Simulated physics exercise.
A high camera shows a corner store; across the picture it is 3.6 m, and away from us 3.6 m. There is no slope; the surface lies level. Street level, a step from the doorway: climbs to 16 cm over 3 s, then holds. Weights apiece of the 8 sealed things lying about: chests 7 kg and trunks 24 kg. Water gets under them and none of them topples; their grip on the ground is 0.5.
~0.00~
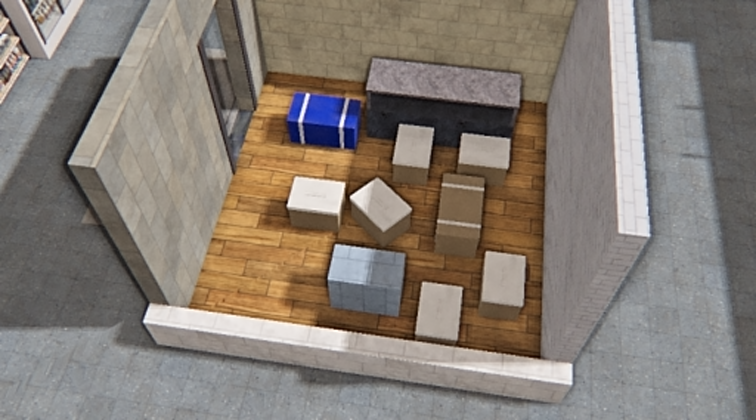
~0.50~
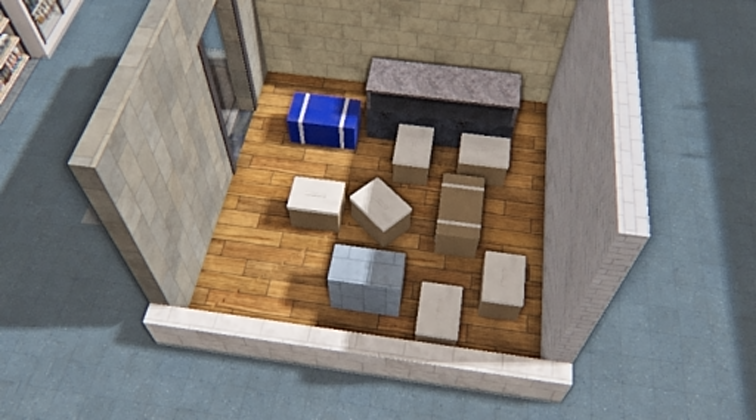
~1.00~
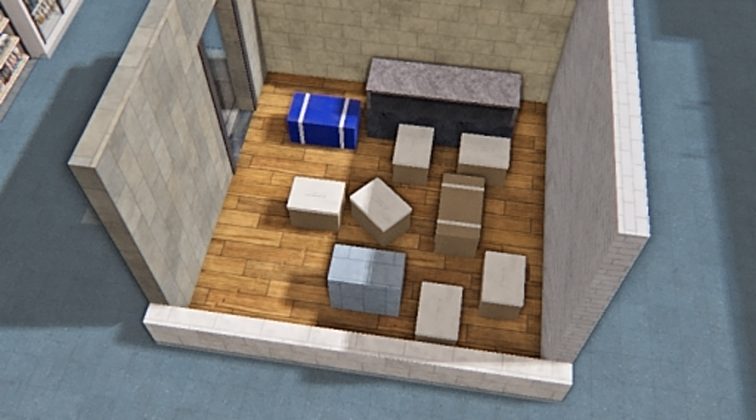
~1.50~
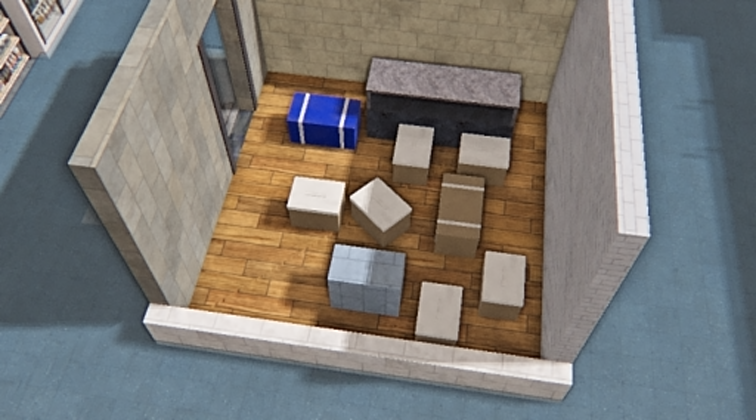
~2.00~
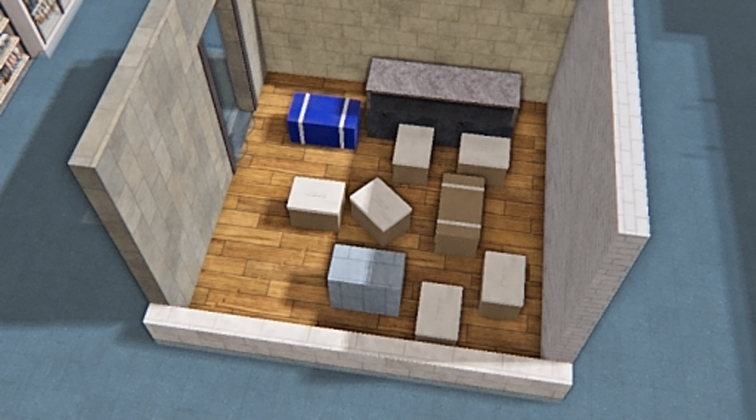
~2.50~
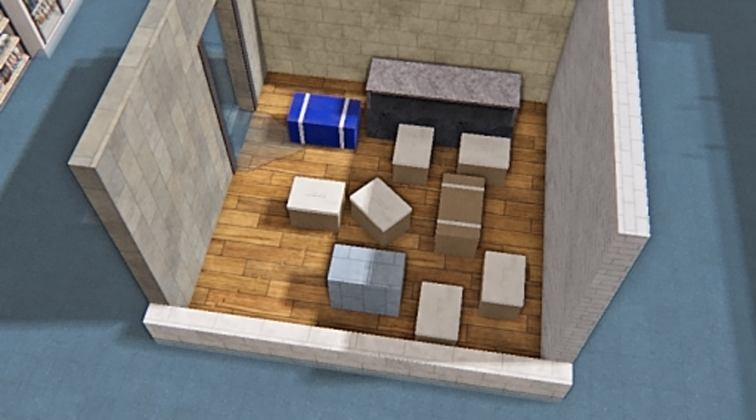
A small corner store with a wooden floor sat open to view, its boxes and blue trunk staying still, while bluish water covered the ground outside and a little slipped in by the doorway.
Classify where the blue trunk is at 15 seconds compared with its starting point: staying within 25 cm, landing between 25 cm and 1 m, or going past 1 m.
The blue trunk stays within 25 cm.
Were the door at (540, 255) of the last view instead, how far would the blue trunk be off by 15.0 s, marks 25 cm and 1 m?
In that case the blue trunk shifts a modest distance.
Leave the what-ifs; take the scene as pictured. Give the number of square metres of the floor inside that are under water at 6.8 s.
Somewhere about 10.0 m2, give or take.
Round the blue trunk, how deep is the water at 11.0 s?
Around 6 cm.
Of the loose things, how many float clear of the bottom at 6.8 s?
I count 2.
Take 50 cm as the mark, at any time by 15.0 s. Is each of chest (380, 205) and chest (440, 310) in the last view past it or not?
In that order: Beyond and within.
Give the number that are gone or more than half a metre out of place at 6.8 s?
That would be 3.
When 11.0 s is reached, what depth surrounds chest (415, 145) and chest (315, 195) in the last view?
Around 7 cm and 6 cm.
After 3.5 s the blue trunk is near (324, 110), 0.0 m from its start, aground; 0 afloat.
After 6.8 s the blue trunk is near (333, 110), 0.1 m from its start, aground; 2 afloat.
After 11.0 s the blue trunk is near (333, 110), 0.1 m from its start, aground; 7 afloat.
After 15.0 s the blue trunk is near (333, 110), 0.1 m from its start, afloat; 8 afloat.
